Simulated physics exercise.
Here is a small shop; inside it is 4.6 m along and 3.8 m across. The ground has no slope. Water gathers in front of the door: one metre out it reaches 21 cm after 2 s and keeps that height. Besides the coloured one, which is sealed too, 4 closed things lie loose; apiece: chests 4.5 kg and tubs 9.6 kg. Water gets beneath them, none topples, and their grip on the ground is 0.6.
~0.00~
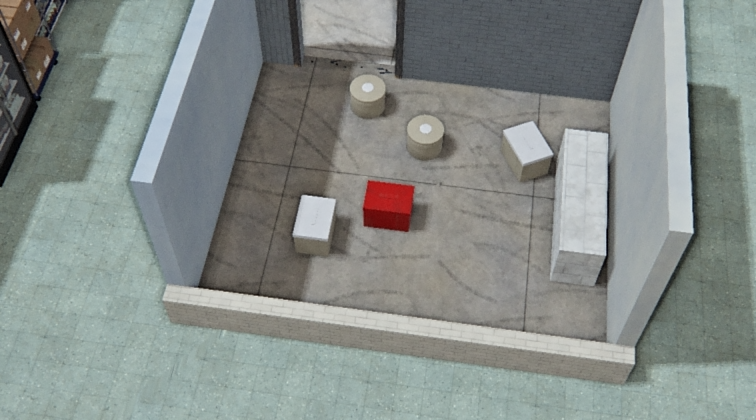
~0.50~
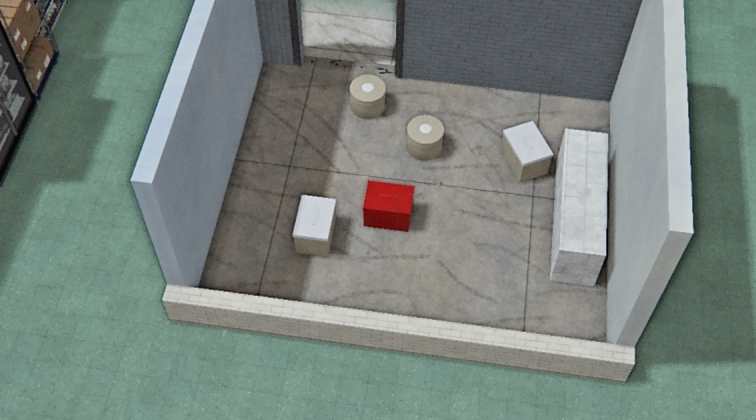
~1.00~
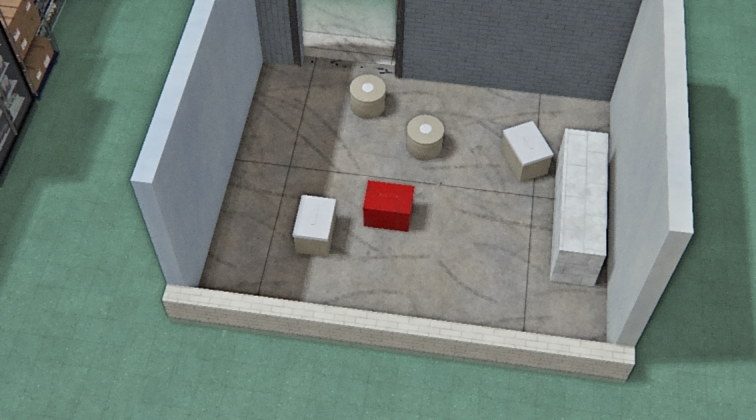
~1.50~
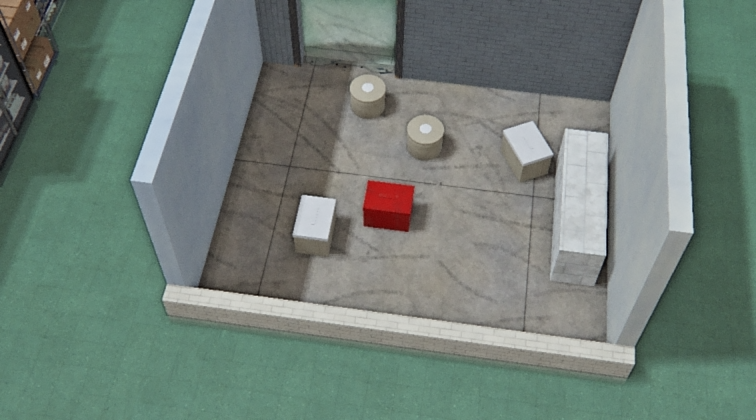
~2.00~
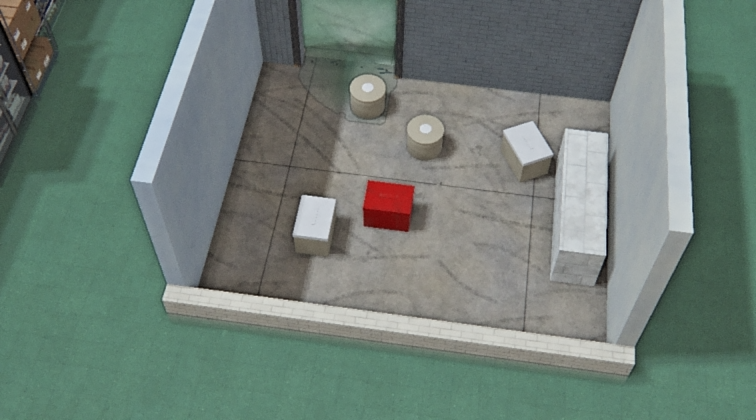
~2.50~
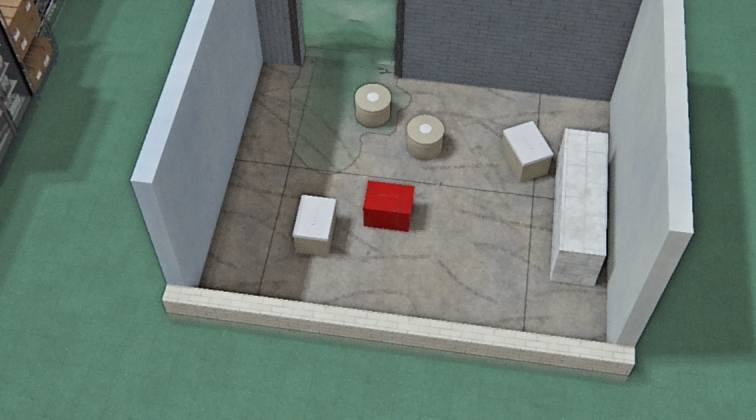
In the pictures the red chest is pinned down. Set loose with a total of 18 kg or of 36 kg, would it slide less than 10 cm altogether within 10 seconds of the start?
I expect that only the larger load is enough.
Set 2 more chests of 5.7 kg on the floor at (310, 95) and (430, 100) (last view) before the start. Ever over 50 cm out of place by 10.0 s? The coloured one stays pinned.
In turn: Over, under.
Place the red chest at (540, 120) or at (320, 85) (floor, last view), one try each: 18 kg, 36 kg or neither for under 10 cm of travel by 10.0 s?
In turn: The smaller is enough; neither holds.
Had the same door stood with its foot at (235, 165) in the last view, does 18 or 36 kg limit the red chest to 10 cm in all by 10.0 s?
Then only the higher weight holds it.
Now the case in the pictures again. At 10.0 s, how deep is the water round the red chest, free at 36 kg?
About 9 cm.
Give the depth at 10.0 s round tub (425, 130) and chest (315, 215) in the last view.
Roughly 4 and 6 cm.
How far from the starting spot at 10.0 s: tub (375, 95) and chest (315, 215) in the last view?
In that order: 200 cm, 250 cm.
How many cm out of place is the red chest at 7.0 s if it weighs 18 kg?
About 20 cm.
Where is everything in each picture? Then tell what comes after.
The red chest at (389, 197) rests on the ground; water covers 0.0 m2; 0 of 5 have shifted, in the first picture.
The red chest at (389, 197) rests on the ground; water covers 0.0 m2; 0 of 5 have shifted, in the second picture.
The red chest at (389, 197), on the bottom; water covers 0.0 m2; 0 of 5 have shifted, in the third picture.
The red chest at (389, 197), on the bottom; water covers 0.0 m2; 0 of 5 have shifted, in the fourth picture.
The red chest at (389, 197), on the bottom; water covers 0.6 m2; 0 of 5 have shifted, in the fifth picture.
The red chest at (389, 197), on the bottom; 1.6 m2 under water; 1 of 5 have shifted, in the sixth picture.
After 3.5 s the red chest would be 0 cm from its start with 18 kg and 0 cm from its start with 36 kg; 2 cm of water round it then.
After 4.5 s the red chest would be 10 cm from its start with 18 kg and 1 cm from its start with 36 kg; 5 cm of water round it then.
After 7.0 s the red chest would be 21 cm from its start with 18 kg and 1 cm from its start with 36 kg; 7 cm of water round it then.
After 10.0 s the red chest would be 138 cm from its start with 18 kg and 1 cm from its start with 36 kg; 9 cm of water round it then.
